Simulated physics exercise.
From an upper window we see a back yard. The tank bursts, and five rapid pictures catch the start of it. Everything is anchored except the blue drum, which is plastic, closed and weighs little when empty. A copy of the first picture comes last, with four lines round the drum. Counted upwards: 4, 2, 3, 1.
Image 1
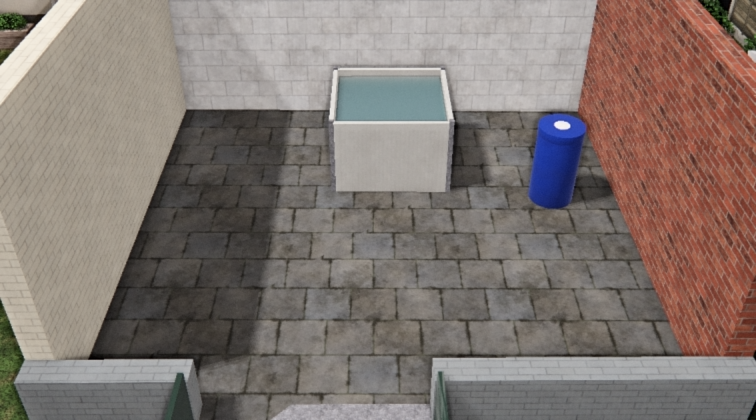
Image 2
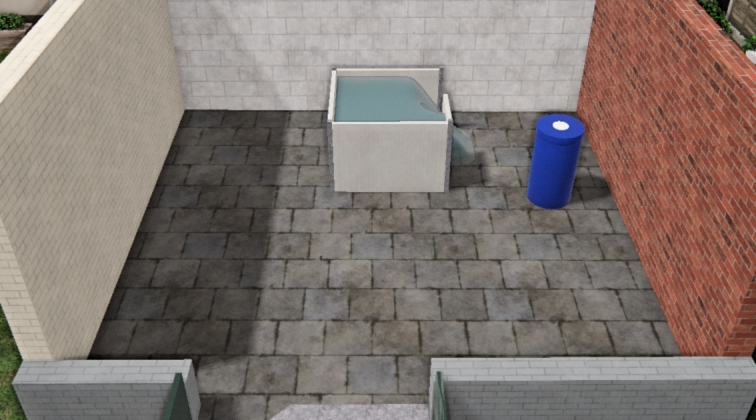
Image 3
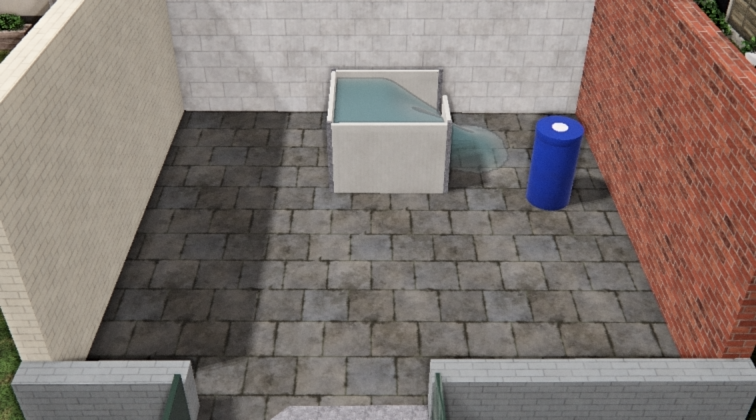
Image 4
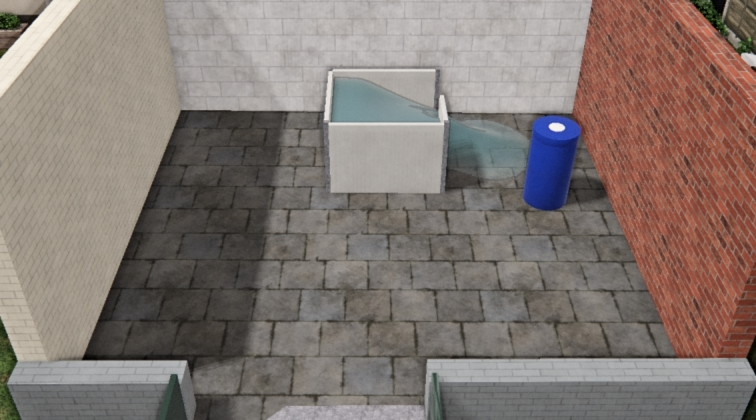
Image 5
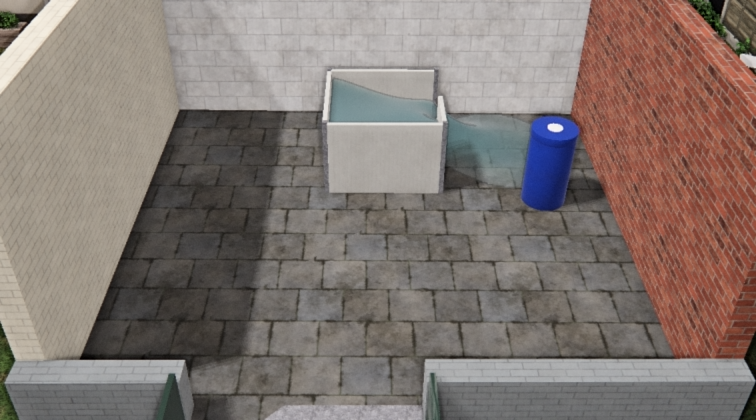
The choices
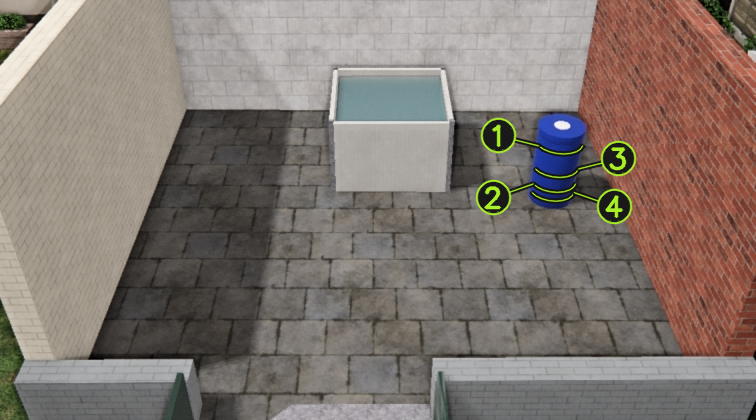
In a paved back yard, water pours from a white tank's right side toward a blue drum.
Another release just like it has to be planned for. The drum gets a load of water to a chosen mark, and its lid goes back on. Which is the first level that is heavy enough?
3 will do.
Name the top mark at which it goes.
2 it is.
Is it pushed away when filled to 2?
Yes, it does.
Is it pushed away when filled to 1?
No.
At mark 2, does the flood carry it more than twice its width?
No, less.
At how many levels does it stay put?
Two of them.
On the marked copy, 1 at (563, 153); 2 at (557, 192); 3 at (559, 177); 4 at (555, 201); from the bottom up 4, 2, 3, 1.
If 1 is chosen, it does not move.
If 2 is chosen, it is pushed about half its own width away.
If 3 is chosen, it does not move.
If 4 is chosen, it is pushed about twice its own width away.
